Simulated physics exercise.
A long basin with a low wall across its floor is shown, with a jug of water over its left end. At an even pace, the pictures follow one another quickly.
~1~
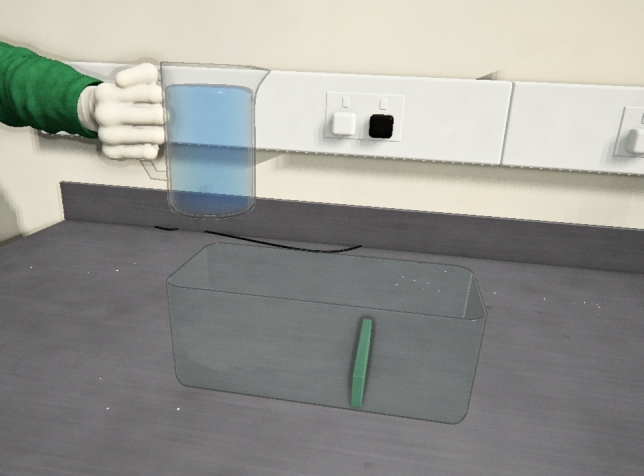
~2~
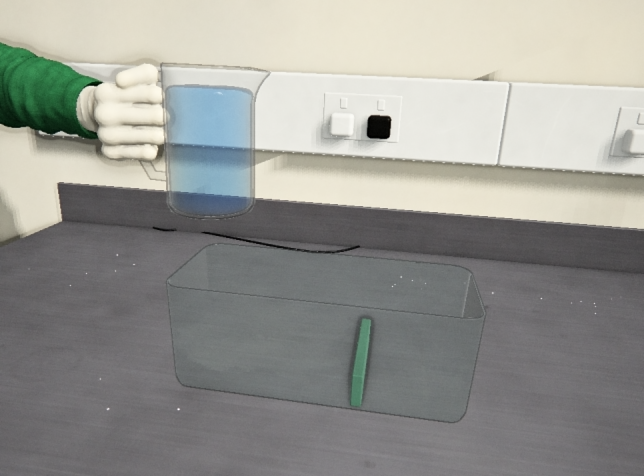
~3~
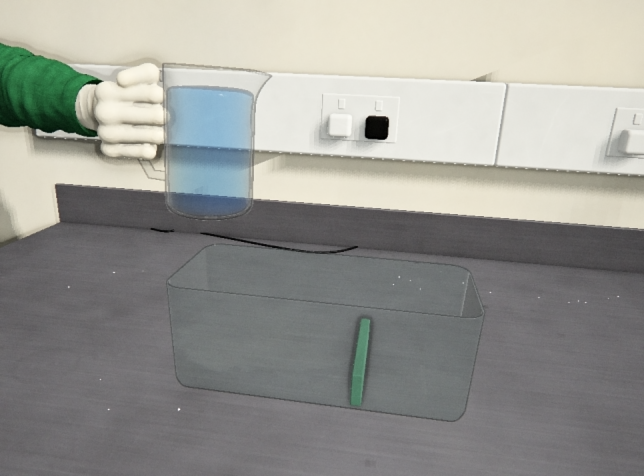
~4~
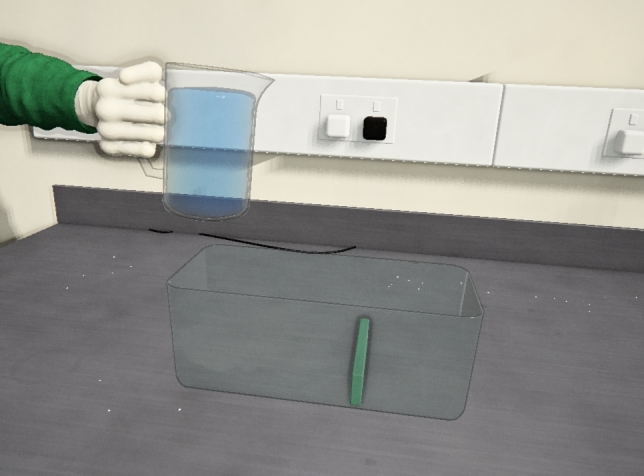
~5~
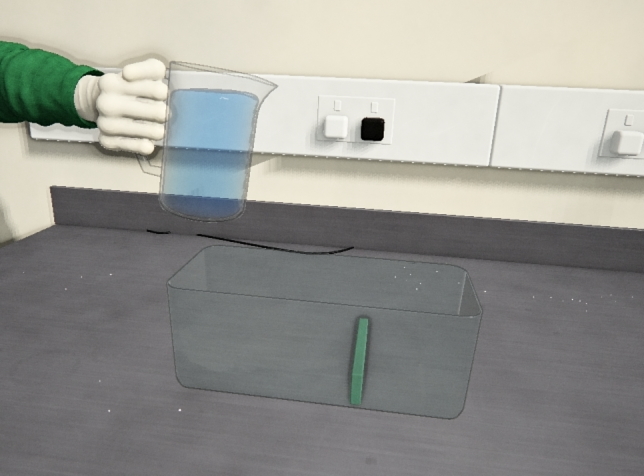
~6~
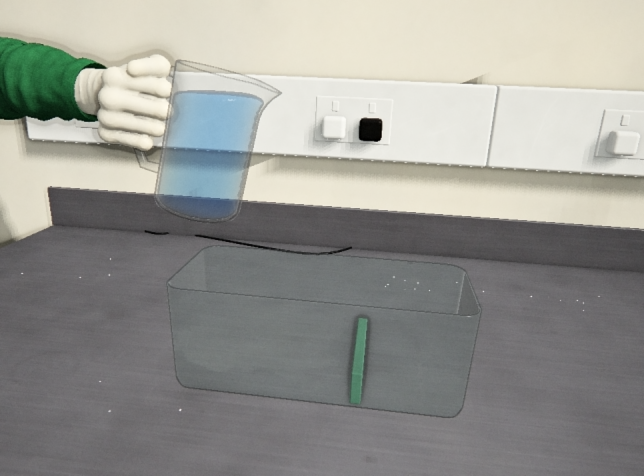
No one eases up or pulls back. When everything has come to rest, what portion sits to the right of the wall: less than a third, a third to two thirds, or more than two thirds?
Less than a third sits there.
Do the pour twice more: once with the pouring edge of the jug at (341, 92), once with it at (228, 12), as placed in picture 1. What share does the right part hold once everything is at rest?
You'd get around 75 per cent and then around 5 per cent.
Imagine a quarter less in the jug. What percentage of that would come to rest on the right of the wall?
Near 5 parts in a hundred.
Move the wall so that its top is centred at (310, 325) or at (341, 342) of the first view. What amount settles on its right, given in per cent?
First try around 95 percent; second try around 65 percent.
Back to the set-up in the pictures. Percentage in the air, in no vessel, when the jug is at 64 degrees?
Share in flight: Approx. 10 %.
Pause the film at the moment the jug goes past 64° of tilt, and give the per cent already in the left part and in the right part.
About 0 % left and about 0 % right.
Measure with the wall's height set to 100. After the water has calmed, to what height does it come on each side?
60 left, 30 right, give or take.
A moment on, the jug is tipped part way and 89 per cent is still to pour, 2 is left of the wall and 0 right of it.
Next, the jug is tipped on its side and 48 per cent is still to pour, 23 is left of the wall and 12 right of it.
Then the jug is tipped right over and 9 per cent is still to pour, 64 is left of the wall and 19 right of it.
Later the jug is tipped right over and 1 per cent is still to pour, 77 is left of the wall and 21 right of it.
Finally, 78 per cent lies left of the wall, 21 right of it and 2 outside.
